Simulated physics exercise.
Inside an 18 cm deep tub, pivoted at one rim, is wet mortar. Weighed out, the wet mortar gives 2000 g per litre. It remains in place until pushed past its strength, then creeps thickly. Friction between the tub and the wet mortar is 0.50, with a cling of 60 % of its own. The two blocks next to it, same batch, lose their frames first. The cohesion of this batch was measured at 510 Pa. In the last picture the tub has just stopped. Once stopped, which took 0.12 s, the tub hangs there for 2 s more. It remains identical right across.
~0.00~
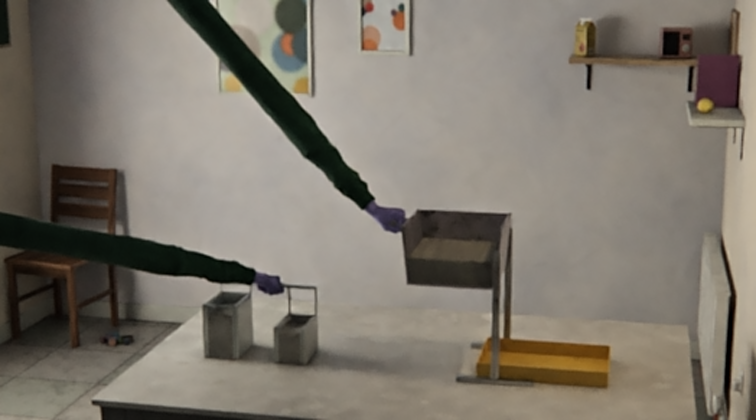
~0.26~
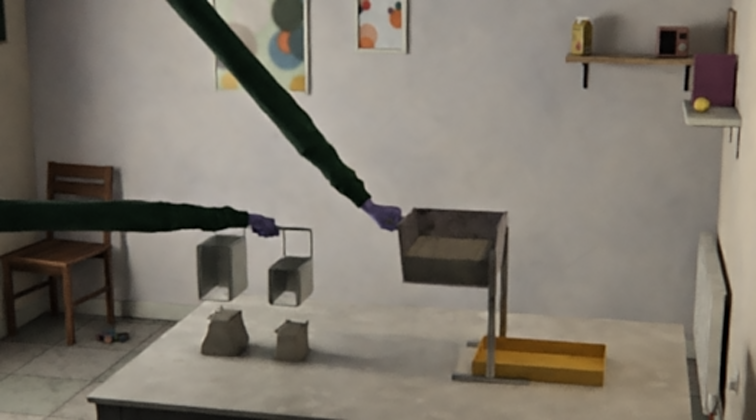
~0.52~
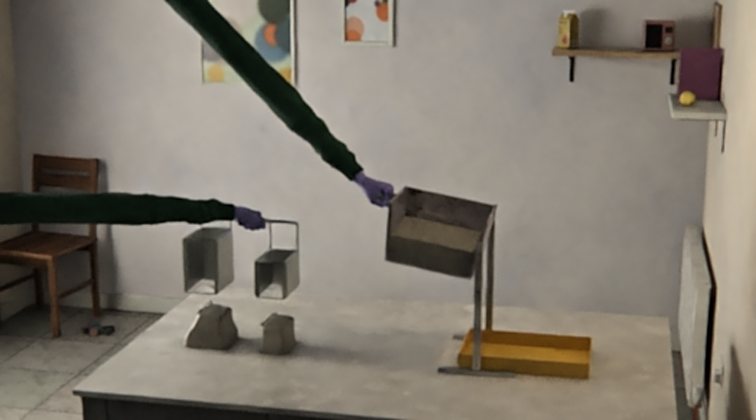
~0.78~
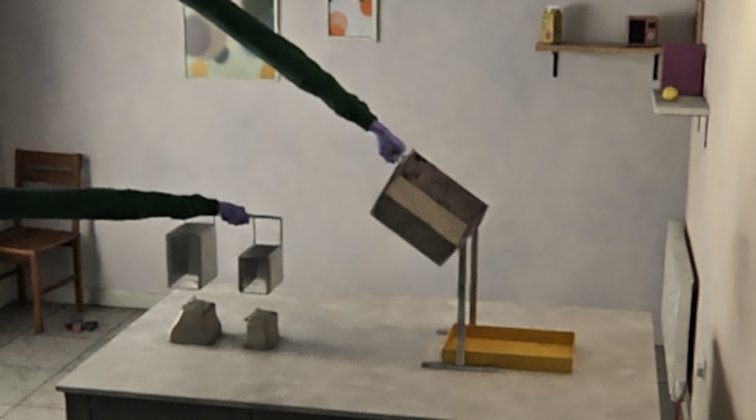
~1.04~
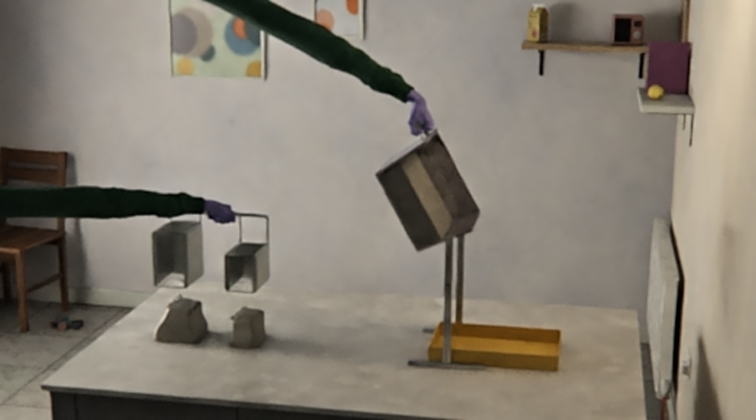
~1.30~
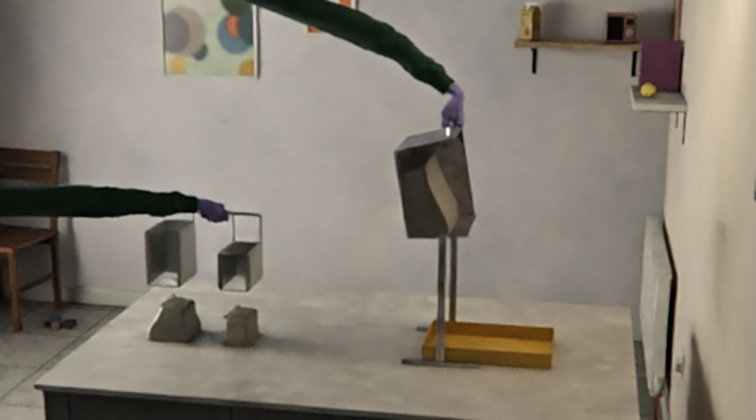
Two green-sleeved arms lift metal moulds off two grey lumps, then tilt a tub of mortar steeply.
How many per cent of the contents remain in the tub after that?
100 %.
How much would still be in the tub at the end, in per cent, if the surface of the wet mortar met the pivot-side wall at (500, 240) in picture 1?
Then about 45 %.
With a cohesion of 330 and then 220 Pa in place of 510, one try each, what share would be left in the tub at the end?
The two runs give near 80 % and near 65 % respectively.
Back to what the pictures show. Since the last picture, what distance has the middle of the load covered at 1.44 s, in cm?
Some 3 cm.
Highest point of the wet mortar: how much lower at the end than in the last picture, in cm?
Some 5 cm.
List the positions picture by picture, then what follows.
In the first frame, handle-side rim at (404, 227), tilt 0 degrees; highest point of the wet mortar at (485, 261); test blocks 15 cm, 9.8 cm high (left to right).
In the second frame, handle-side rim at (400, 226), tilt 0 degrees; highest point of the wet mortar at (481, 260); test blocks 13 cm, 9.7 cm high (left to right).
In the third frame, handle-side rim at (392, 204), tilt 10 degrees; highest point of the wet mortar at (393, 235); test blocks 12 cm, 9.7 cm high (left to right).
In the fourth frame, handle-side rim at (401, 166), tilt 35 degrees; highest point of the wet mortar at (388, 193); test blocks 12 cm, 9.7 cm high (left to right).
In the fifth frame, handle-side rim at (426, 145), tilt 61 degrees; highest point of the wet mortar at (398, 164); test blocks 12 cm, 9.7 cm high (left to right).
In the sixth frame, handle-side rim at (453, 141), tilt 80 degrees; highest point of the wet mortar at (425, 167); test blocks 12 cm, 9.7 cm high (left to right).
By 1.44 s, the tub is at 81 degrees and holds 100 %.
By 1.61 s, the tub is at 81 degrees and holds 100 %.
By 1.78 s, the tub is at 81 degrees and holds 100 %.
By 1.95 s, the tub is at 81 degrees and holds 100 %.
By 3.30 s, at the end, the tub is at 81 degrees and holds 100 %.
